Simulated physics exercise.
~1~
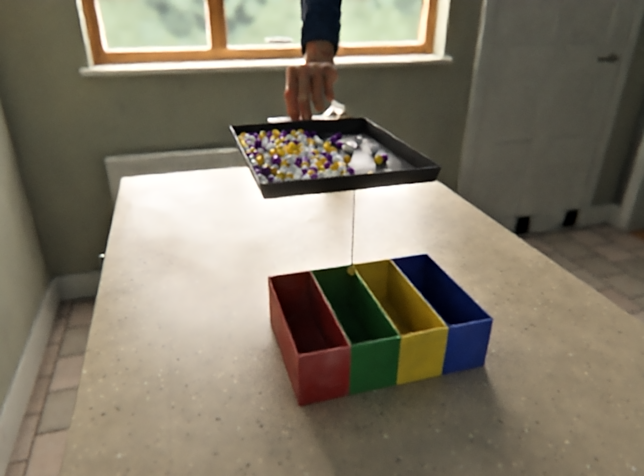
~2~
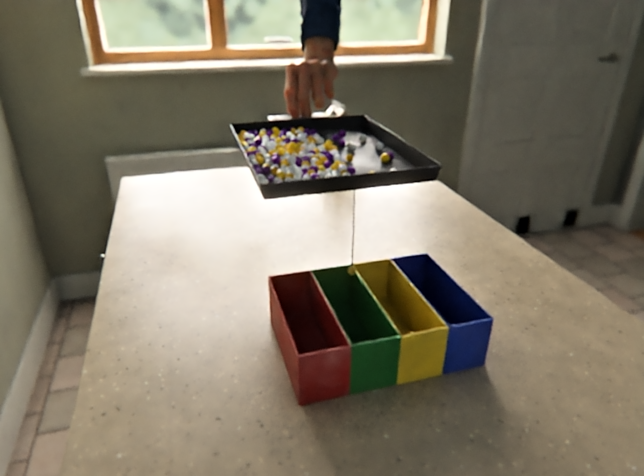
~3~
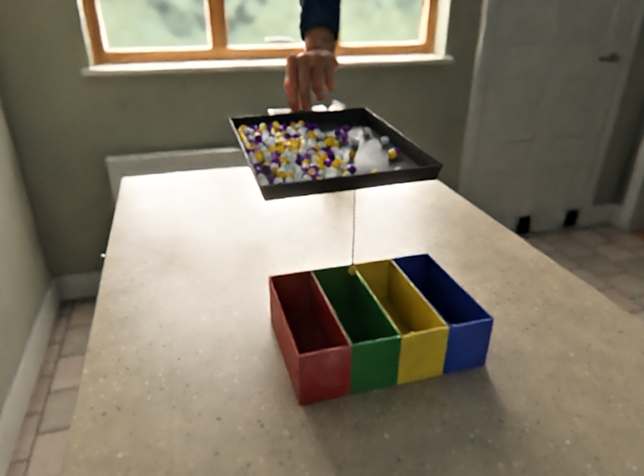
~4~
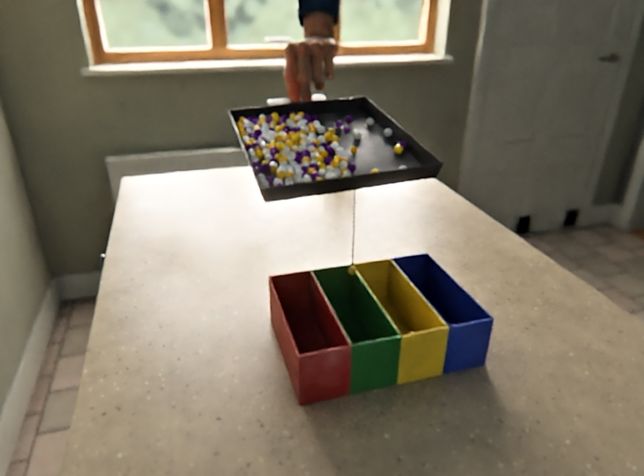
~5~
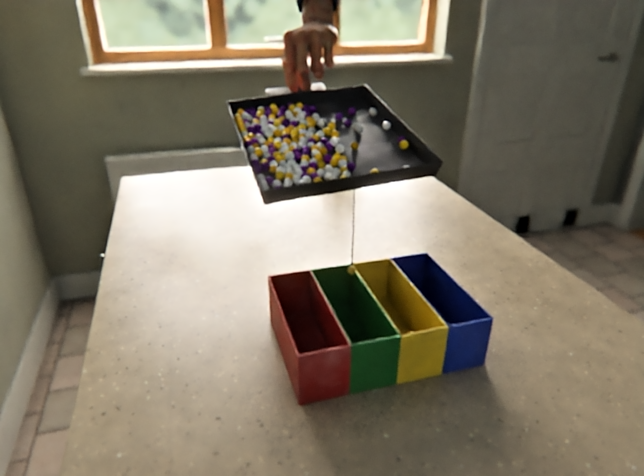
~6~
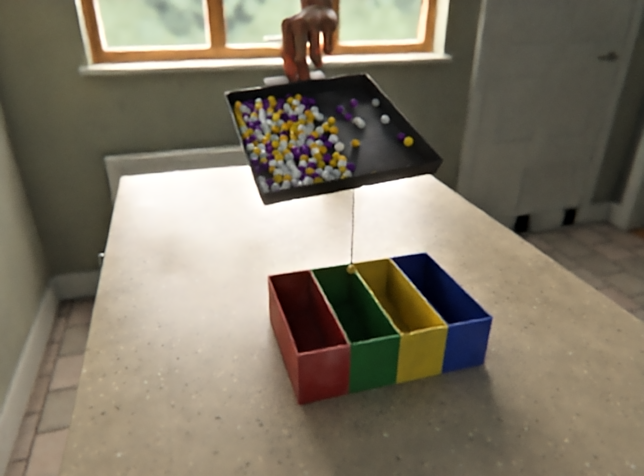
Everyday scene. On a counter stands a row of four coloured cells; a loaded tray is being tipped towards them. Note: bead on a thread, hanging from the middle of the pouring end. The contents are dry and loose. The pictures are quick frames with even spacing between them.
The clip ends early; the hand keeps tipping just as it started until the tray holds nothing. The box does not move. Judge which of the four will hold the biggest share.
I would say the red cell.
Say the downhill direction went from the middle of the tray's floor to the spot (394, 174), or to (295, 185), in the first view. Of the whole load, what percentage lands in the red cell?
The first comes to 0 %, while the second comes to 30 %.
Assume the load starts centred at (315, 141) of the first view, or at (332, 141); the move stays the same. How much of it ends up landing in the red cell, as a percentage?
In order, 40 % then 40 %.
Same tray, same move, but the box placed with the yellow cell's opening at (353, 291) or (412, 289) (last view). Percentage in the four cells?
Around 90 percent the first time, around 20 percent the second.
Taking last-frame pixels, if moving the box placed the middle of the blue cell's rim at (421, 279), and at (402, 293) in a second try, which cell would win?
Try 1 - red; try 2 - red.
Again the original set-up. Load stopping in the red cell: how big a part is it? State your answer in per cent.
Close to 40 per cent.
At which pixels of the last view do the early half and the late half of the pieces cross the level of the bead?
First part (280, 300), rest (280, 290).
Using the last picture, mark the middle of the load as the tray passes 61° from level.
Near (293, 181).
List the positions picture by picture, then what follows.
Corners of the pouring end at (263, 182) and (437, 165), level; middle of the load at (290, 151), round plastic beads; bead on its thread at (352, 271); red cell at (324, 371); green cell at (375, 361); yellow cell at (422, 351); blue cell at (467, 342), in the first frame.
Corners of the pouring end at (264, 182) and (437, 165), level; middle of the load at (290, 150), a stray few on the move, in the second frame.
Corners of the pouring end at (264, 184) and (438, 164), tipped barely, lowest at the left corner; middle of the load at (288, 148), a small part on the move, in the third frame.
Corners of the pouring end at (264, 187) and (438, 162), tipped a little, lowest at the left corner; middle of the load at (287, 143), a small part on the move, in the fourth frame.
Corners of the pouring end at (263, 189) and (438, 160), tipped a little, lowest at the left corner; middle of the load at (287, 143), a small part on the move, in the fifth frame.
Corners of the pouring end at (263, 191) and (438, 159), tipped clearly, lowest at the left corner; middle of the load at (284, 140), most on the move; red cell at (324, 370); green cell at (374, 360); yellow cell at (422, 350); blue cell at (467, 341), in the sixth frame.
Soon after the last picture, tray tipped steeply; most on the tray; a small part in the red cell; a stray few in the green cell; a small part falling or outside the box.
A little later, tray tipped past a quarter turn; a stray few on the tray; about a third in the red cell; a small part in the green cell; a stray few in the yellow cell; about half falling or outside the box.
Later still, tray tipped past a quarter turn; about a third in the red cell; a small part in the green cell; a stray few in the yellow cell; about half falling or outside the box.
By the end, tray tipped past a quarter turn; about a third in the red cell; a small part in the green cell; a stray few in the yellow cell; none in the blue cell; about half outside the box.
